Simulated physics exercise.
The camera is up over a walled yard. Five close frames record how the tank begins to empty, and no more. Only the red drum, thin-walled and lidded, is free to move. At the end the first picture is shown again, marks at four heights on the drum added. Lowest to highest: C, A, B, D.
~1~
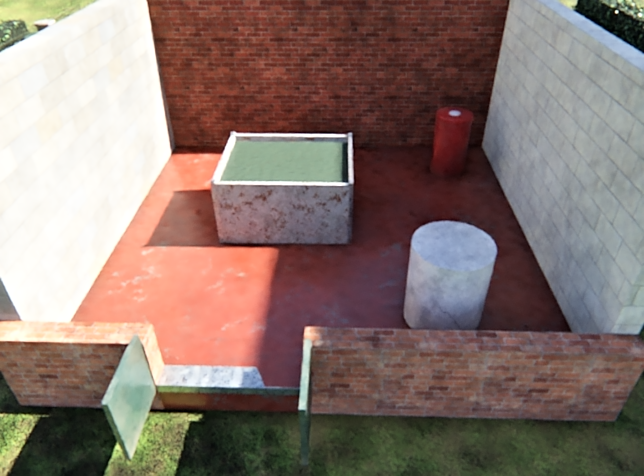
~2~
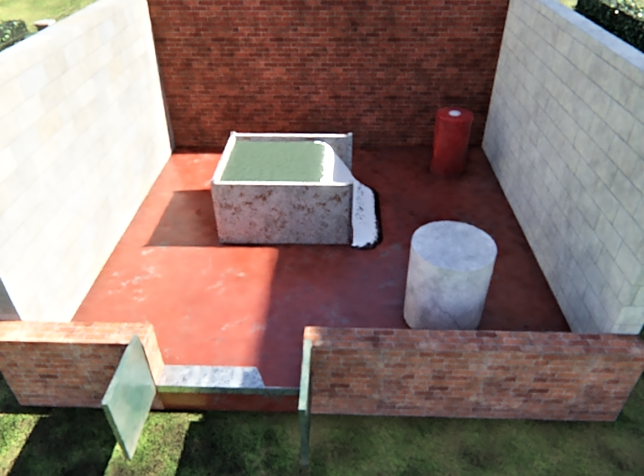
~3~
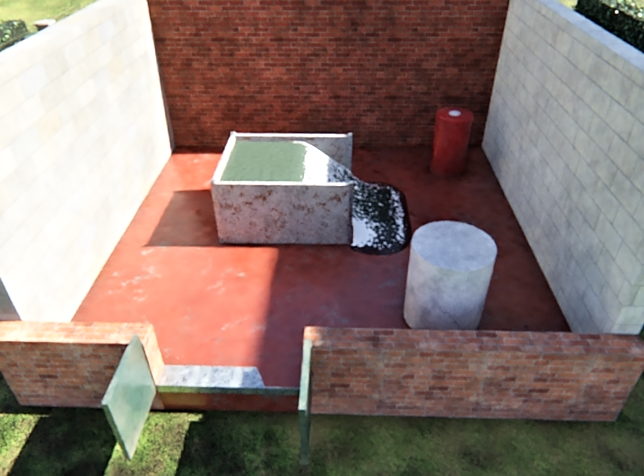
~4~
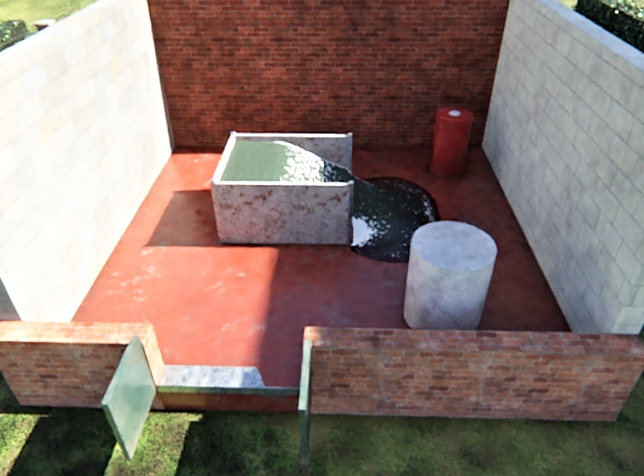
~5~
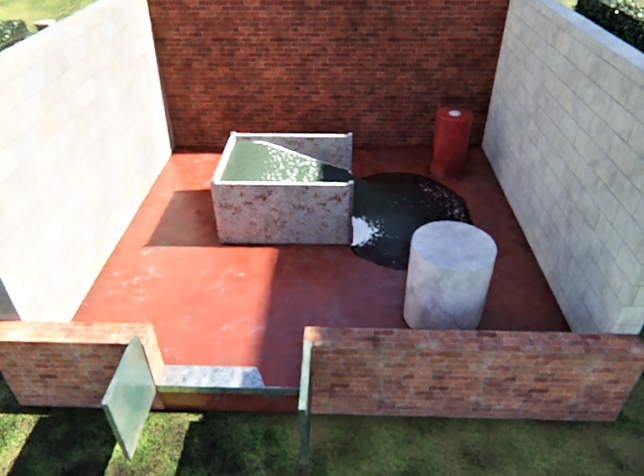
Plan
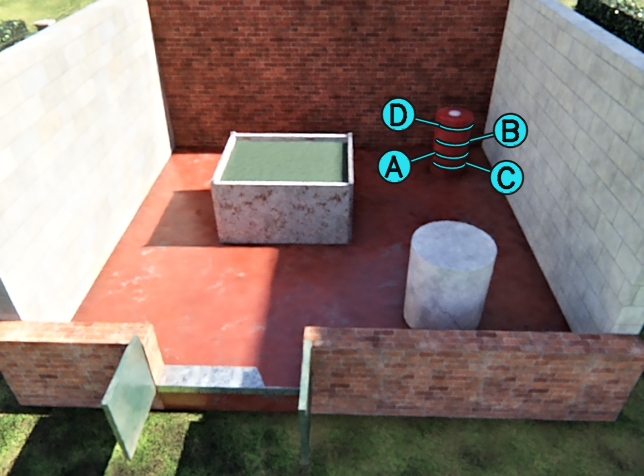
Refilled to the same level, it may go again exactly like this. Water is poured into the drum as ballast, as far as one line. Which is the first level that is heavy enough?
A will do.
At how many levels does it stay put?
Three.
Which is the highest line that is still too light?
It is C.
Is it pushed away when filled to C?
Yes, that goes wrong.
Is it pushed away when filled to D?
No.
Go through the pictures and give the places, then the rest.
The first picture shows lid of the red drum at (455, 114); tank full, its middle at (287, 163); open gate at (229, 329).
In the second picture, 2 % of the ground wet, in view closest to the drum at (372, 192).
In the third picture, 5 % of the ground wet, in view closest to the drum at (371, 183).
In the fourth picture, 9 % of the ground wet, in view closest to the drum at (410, 184).
The fifth picture shows lid of the red drum at (455, 114); 14 % of the ground wet, in view closest to the drum at (422, 177).
On the marked copy, A at (453, 158); B at (455, 145); C at (451, 168); D at (457, 129); from the bottom up C, A, B, D.
If A is chosen, it does not move.
If B is chosen, it does not move.
If C is chosen, it is pushed about twice its own width away.
If D is chosen, it does not move.
